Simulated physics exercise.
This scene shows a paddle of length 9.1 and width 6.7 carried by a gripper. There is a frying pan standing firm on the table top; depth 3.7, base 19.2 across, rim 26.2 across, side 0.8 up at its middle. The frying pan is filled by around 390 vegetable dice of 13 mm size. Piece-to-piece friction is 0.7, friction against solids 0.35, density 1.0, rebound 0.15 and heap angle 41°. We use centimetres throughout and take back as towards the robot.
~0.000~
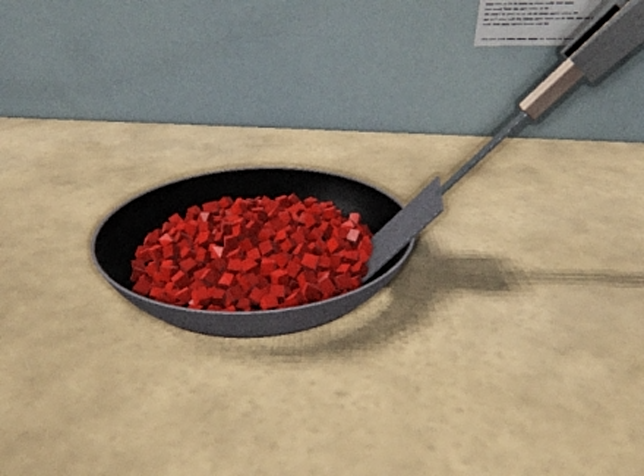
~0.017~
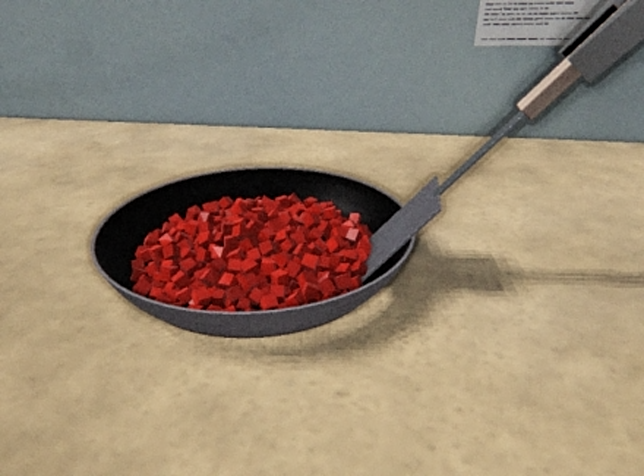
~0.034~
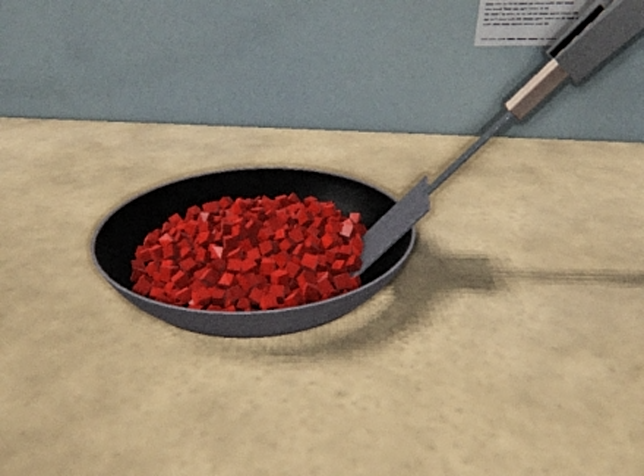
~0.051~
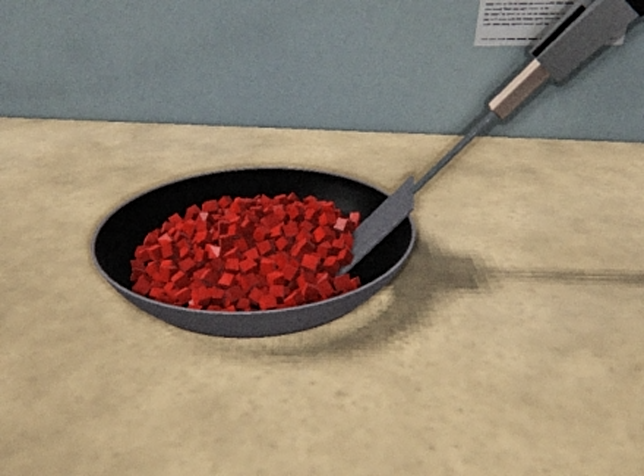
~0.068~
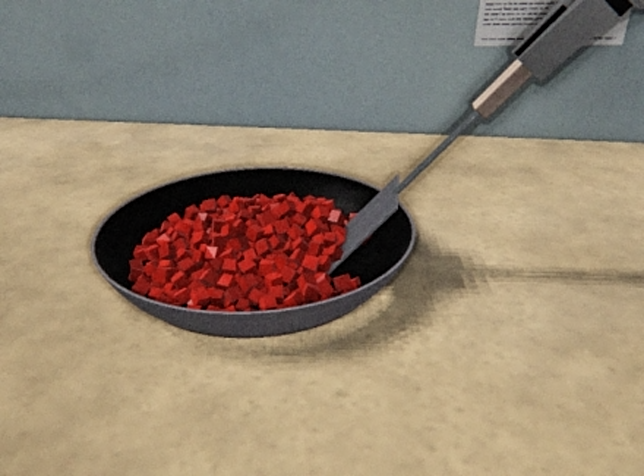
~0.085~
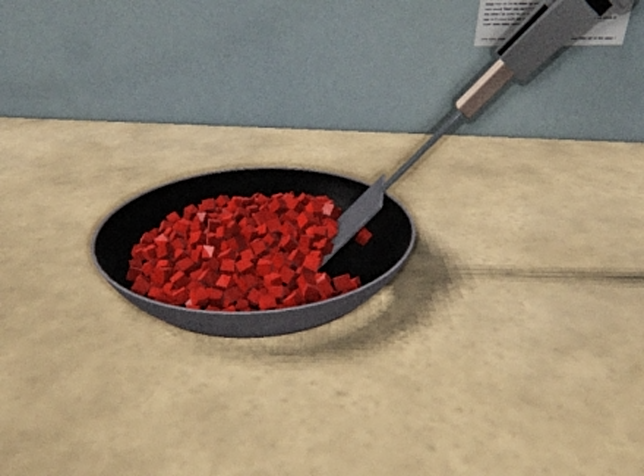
A mottled beige table top against a blue-grey wall, with a printed sheet at the upper right, is seen from slightly above by a still camera. A dark frying pan sits left of centre, heaped with red dice, and a grey gripper at upper right holds a slanted grey paddle. The gripper slides the paddle leftward through the pan, pushing dice left as a few remain behind.
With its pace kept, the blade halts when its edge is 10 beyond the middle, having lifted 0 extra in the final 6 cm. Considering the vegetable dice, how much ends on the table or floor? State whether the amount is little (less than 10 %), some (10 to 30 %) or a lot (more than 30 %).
The amount is some, 10 to 30 %.
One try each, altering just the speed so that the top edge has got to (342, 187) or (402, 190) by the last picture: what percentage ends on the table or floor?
Roughly 30 per cent, then roughly 15 per cent.
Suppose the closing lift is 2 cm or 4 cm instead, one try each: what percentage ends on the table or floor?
I'd put it near 25 in a hundred, then near 25 in a hundred.
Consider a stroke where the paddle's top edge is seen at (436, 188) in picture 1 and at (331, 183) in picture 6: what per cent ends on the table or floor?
Around 35 per cent finishes on the table or floor.
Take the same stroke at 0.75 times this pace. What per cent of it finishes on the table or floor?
Something close to 10 per cent ends up on the table or floor.
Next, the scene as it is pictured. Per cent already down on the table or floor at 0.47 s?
20 %.
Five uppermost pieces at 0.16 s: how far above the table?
6 cm or so.
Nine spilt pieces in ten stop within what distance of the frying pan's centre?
That's near 20 cm.
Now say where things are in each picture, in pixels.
In the first frame, paddle top edge at (441, 192), sloping 50°; upper third of the load around (258, 233), from x 140 to 365, top at y 200; 387 in the frying pan.
In the second frame, paddle top edge at (439, 192), sloping 50°; upper third of the load around (258, 234), from x 140 to 365, top at y 200.
In the third frame, paddle top edge at (428, 192), sloping 50°; upper third of the load around (263, 233), from x 140 to 365, top at y 200.
In the fourth frame, paddle top edge at (413, 191), sloping 50°; upper third of the load around (267, 231), from x 140 to 365, top at y 200.
In the fifth frame, paddle top edge at (398, 190), sloping 50°; upper third of the load around (264, 228), from x 135 to 365, top at y 200.
In the sixth frame, paddle top edge at (383, 189), sloping 50°; upper third of the load around (263, 228), from x 135 to 365, top at y 200; 387 in the frying pan.
By 0.16 s, sloping 50°, highest piece 6 above the table; 387 in the frying pan.
By 0.24 s, sloping 50°, highest piece 7 above the table; 385 in the frying pan, 2 on the blade or in flight.
By 0.47 s, sloping 50°, highest piece 6 above the table; 315 in the frying pan, 68 on the table or floor, 4 on the blade or in flight.
By 1.52 s, sloping 50°, highest piece 5 above the table; 313 in the frying pan, 74 on the table or floor.
Final count, 313 in the frying pan, 74 on the table or floor. That is 19 % on the table or floor.
